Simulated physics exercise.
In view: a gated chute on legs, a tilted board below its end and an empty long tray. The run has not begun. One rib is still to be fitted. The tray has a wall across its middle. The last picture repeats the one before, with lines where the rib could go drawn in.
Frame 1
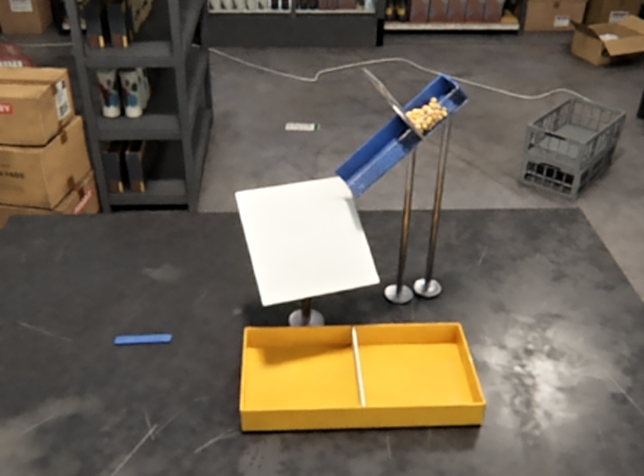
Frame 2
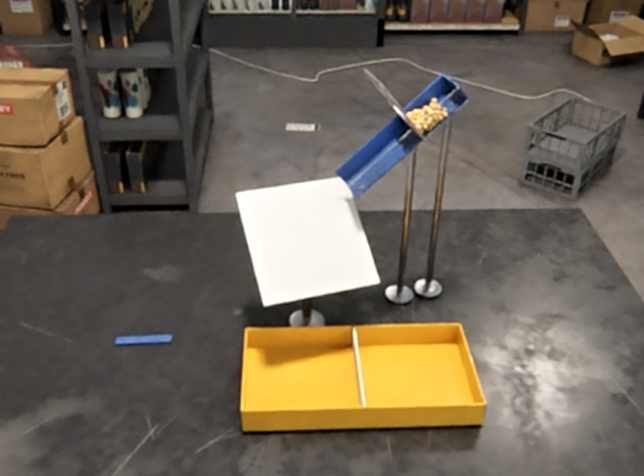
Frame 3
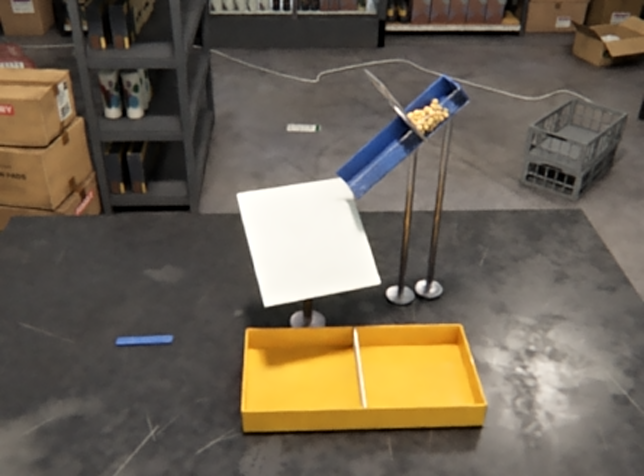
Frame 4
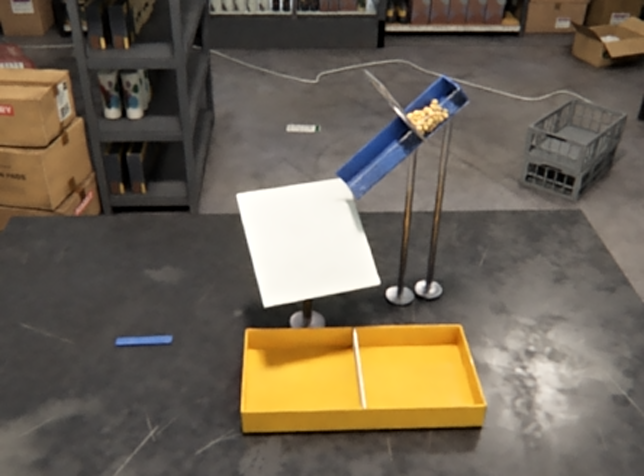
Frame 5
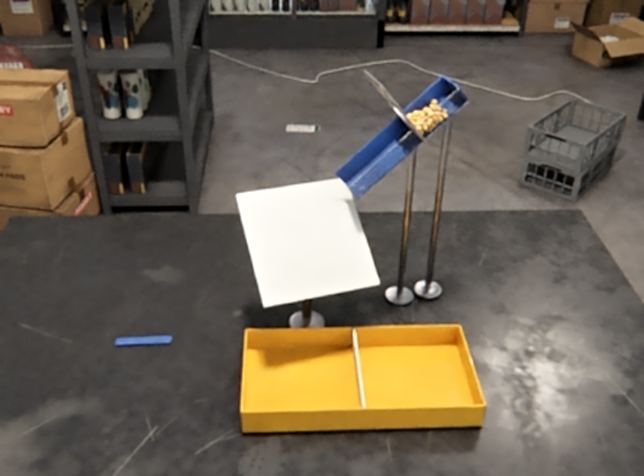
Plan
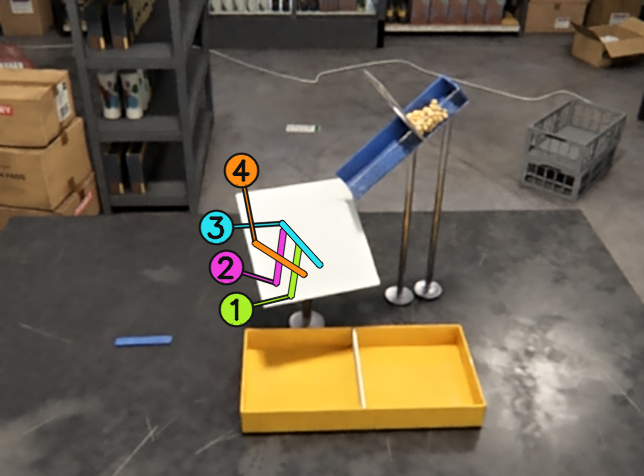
In this clip, a pile of small tan pieces sits behind a gate in a sloping blue chute on metal legs, above a tilted white board and an empty, divided yellow tray, and nothing visibly moves.
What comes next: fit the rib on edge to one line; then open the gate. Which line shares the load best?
It is 3.
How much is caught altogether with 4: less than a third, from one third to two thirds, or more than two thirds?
It is more than two thirds.
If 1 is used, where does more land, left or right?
More lands on the left.
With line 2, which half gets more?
The left half.
On the marked copy, line 1 from (299, 243) to (291, 296); line 2 from (283, 230) to (276, 283); line 3 from (282, 223) to (319, 265); line 4 from (255, 243) to (304, 274).
With 1, of what is caught, nearly all in the left half, a stray few in the right.
With 2, of what is caught, nearly all in the left half, a stray few in the right.
With 3, of what is caught, about half in the left half, about half in the right.
With 4, of what is caught, nearly all in the left half, a stray few in the right.
